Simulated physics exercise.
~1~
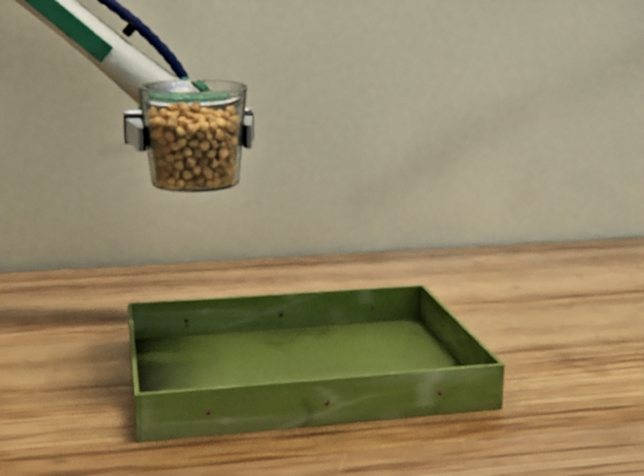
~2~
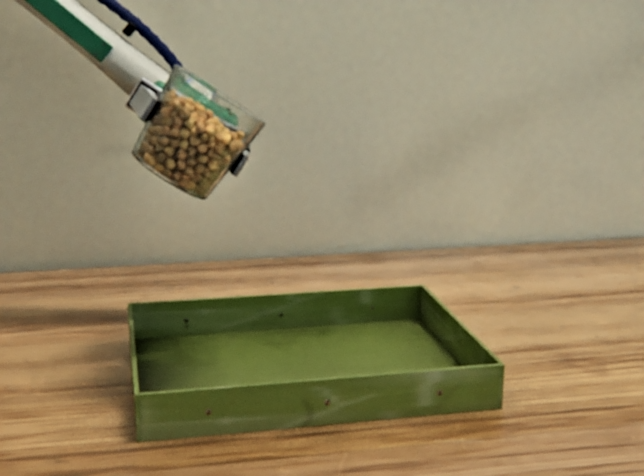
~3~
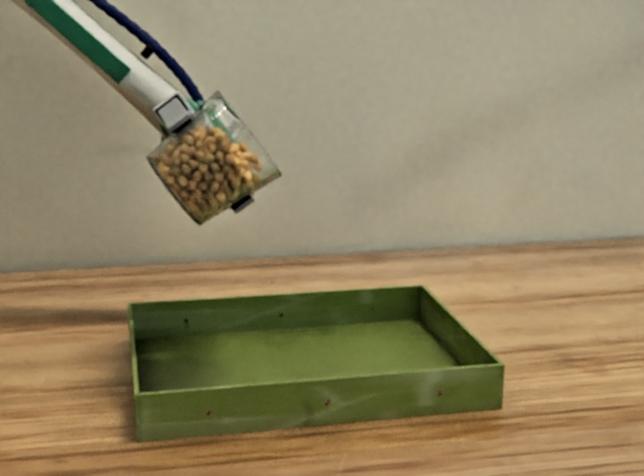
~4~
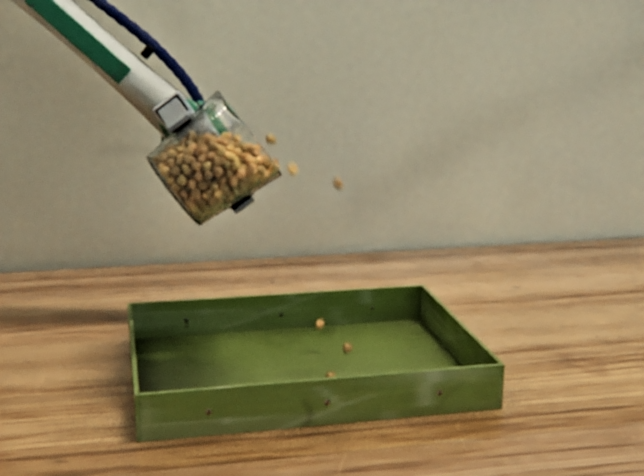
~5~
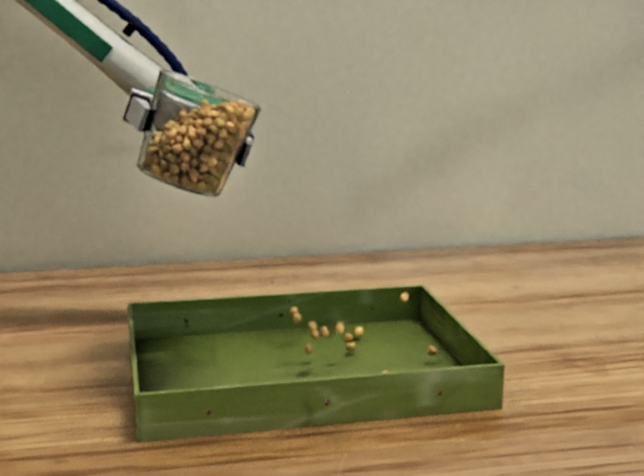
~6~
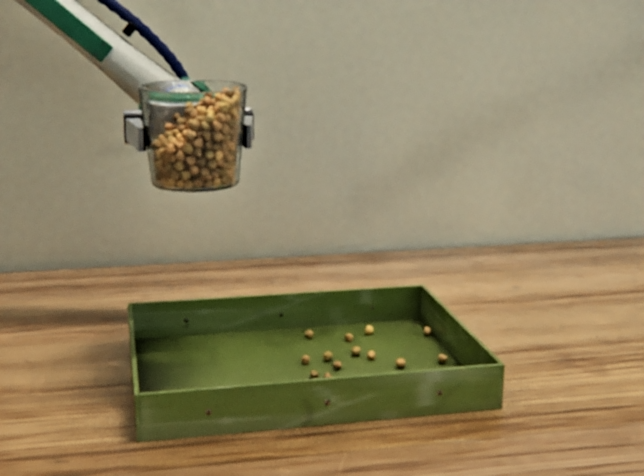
A robotic arm tips a tumbler of chickpeas, spills a few into a green tray, and straightens it.
